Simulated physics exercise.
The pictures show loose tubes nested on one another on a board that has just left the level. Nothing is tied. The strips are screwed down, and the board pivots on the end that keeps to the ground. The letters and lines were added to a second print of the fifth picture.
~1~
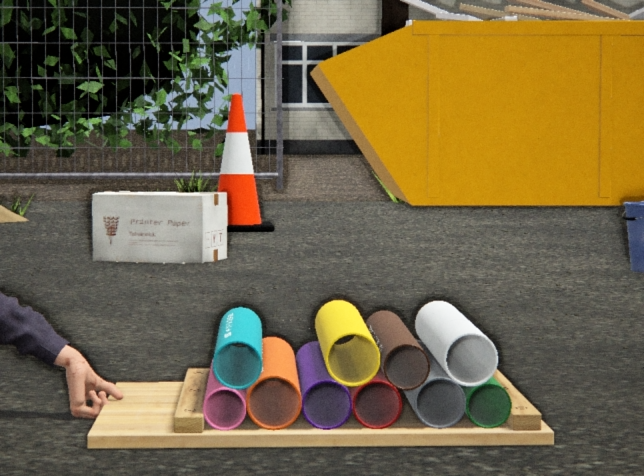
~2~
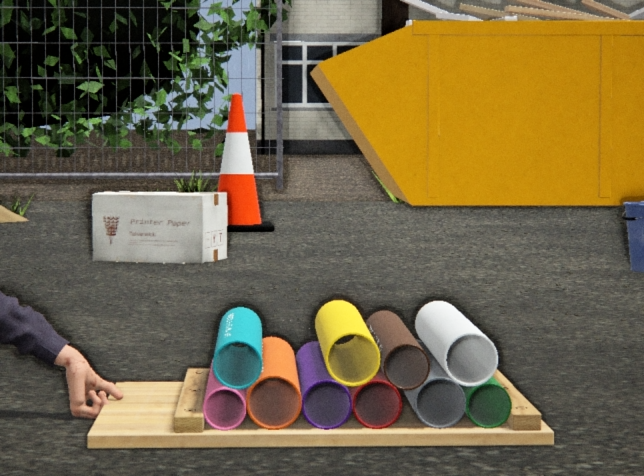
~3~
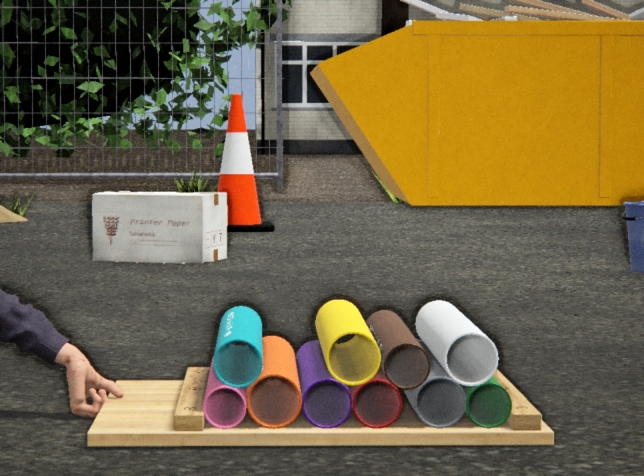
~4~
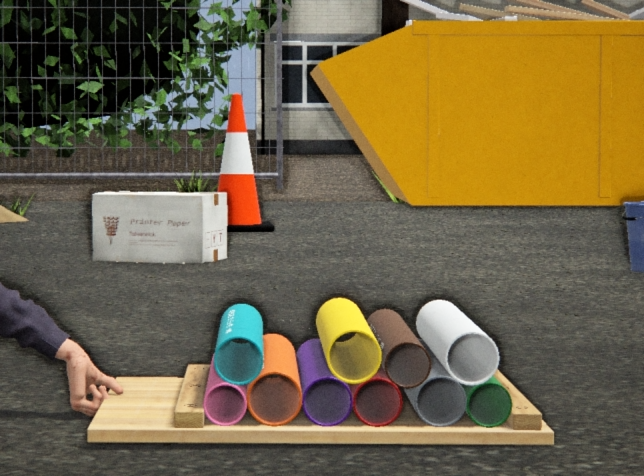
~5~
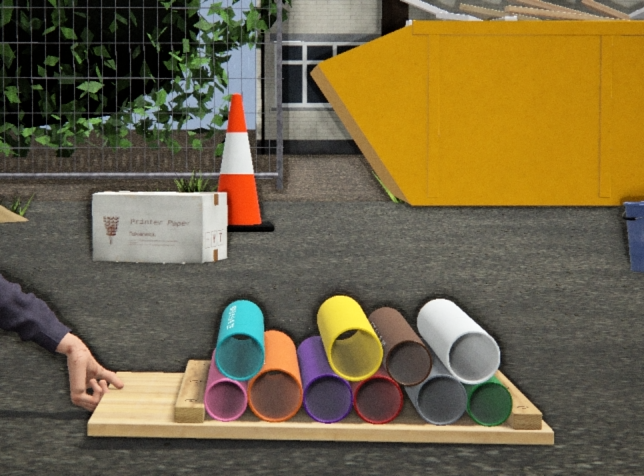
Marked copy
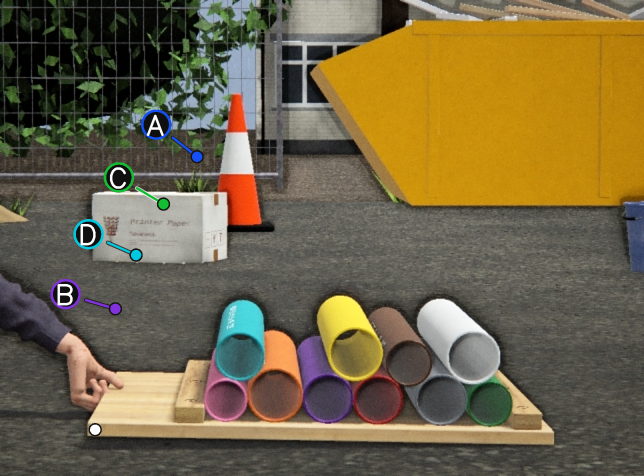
A hand at the left slightly raises one end of a board stacked with coloured tubes.
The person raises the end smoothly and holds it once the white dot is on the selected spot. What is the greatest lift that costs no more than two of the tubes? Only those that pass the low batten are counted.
Lift it to D and no more.
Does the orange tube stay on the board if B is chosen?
The orange tube: Yes.
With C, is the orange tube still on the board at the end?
Yes.
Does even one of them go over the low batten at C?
Yes.
On the marked copy, A at (197, 157); B at (115, 309); C at (164, 204); D at (136, 255); the white dot at (95, 429).
Taking D. A third of the way, board at 15°.
Two thirds of the way, board at 24°.
When it is over, board at 24°, one over the low batten (white).
As for the rest, A three over the low batten (white, brown, yellow); B none over the low batten; C three over the low batten (white, brown, yellow).
